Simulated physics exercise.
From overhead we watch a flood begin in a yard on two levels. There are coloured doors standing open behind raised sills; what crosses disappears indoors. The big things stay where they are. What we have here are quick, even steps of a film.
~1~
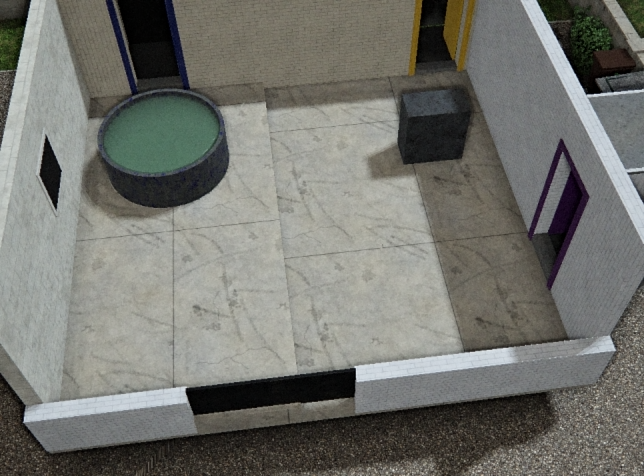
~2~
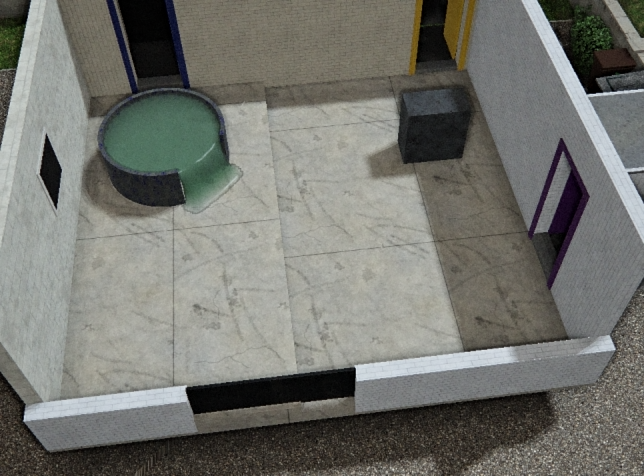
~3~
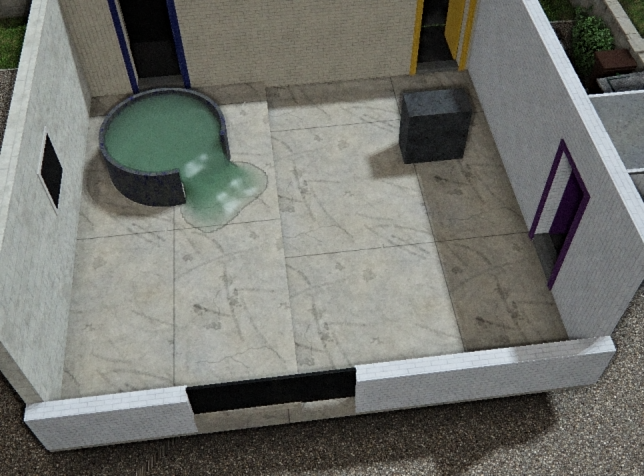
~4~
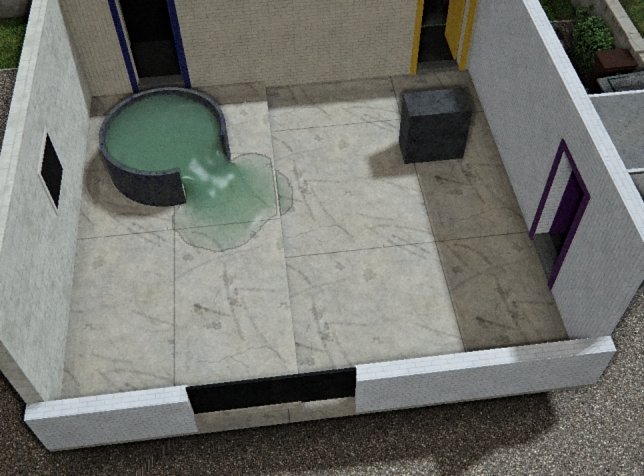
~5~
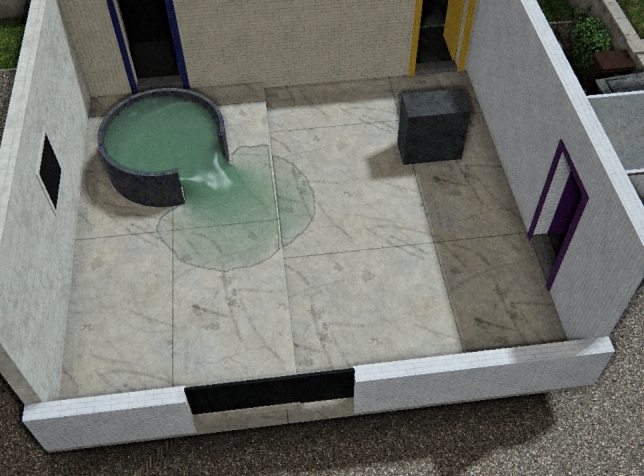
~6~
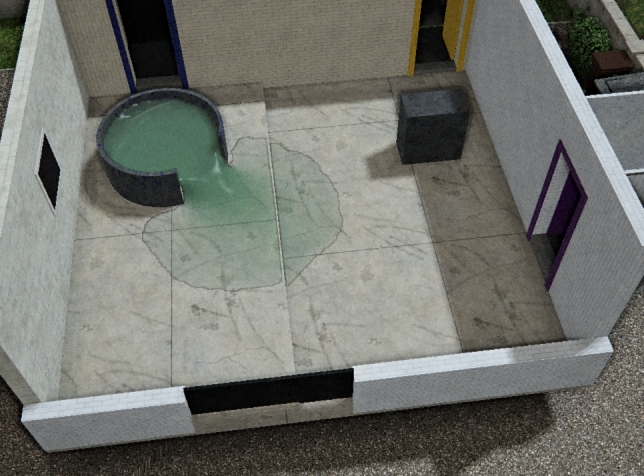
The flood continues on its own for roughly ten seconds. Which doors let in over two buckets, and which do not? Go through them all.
One by one: Blue door: Never surpasses it; yellow door: Never surpasses it; purple door: Never surpasses it.
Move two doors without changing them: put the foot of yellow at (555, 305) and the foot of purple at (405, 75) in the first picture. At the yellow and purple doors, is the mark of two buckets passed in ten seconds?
Then yellow door overshoots and purple door comes up short.
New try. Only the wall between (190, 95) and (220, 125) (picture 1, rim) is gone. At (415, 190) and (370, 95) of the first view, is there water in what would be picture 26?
Respectively: Drenched and drenched.
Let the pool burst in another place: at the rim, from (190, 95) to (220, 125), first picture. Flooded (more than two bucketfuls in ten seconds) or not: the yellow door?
Result: Yellow door goes past the limit.
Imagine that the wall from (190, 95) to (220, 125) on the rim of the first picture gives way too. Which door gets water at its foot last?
That would be the one in purple.
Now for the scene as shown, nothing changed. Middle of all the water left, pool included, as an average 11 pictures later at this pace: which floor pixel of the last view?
I'd say near (253, 215).
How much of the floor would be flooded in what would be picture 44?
That works out to some 65 in a hundred.
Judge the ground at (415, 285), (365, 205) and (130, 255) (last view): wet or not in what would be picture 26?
First spot inundated, second inundated, third not wet.
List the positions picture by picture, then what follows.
Still water in the round pool at (162, 134), in the first picture.
The front is at (185, 206), out from the gap at (209, 178), in the second picture.
Water pours out at (210, 179) and has run to (207, 228), in the third picture.
Water pours out at (210, 179) and has run to (226, 245), in the fourth picture.
The front is at (255, 261), out from the gap at (209, 179), in the fifth picture.
Water pours out at (208, 179) and has run to (289, 278), in the sixth picture.
A moment on, water covers 35 % of the floor; the blue door not reached, the yellow door not reached, the purple door not reached.
Next, water covers 50 % of the floor; the blue door not reached, the yellow door not reached, the purple door not reached.
Then, water covers 55 % of the floor; the blue door not reached, the yellow door not reached, the purple door wet at the sill, nothing in.
Later, water covers 65 % of the floor; the blue door not reached, the yellow door not reached, the purple door wet at the sill, nothing in.
In the end, water covers 85 % of the floor; the blue door not reached, the yellow door wet at the sill, nothing in, the purple door wet at the sill, nothing in.
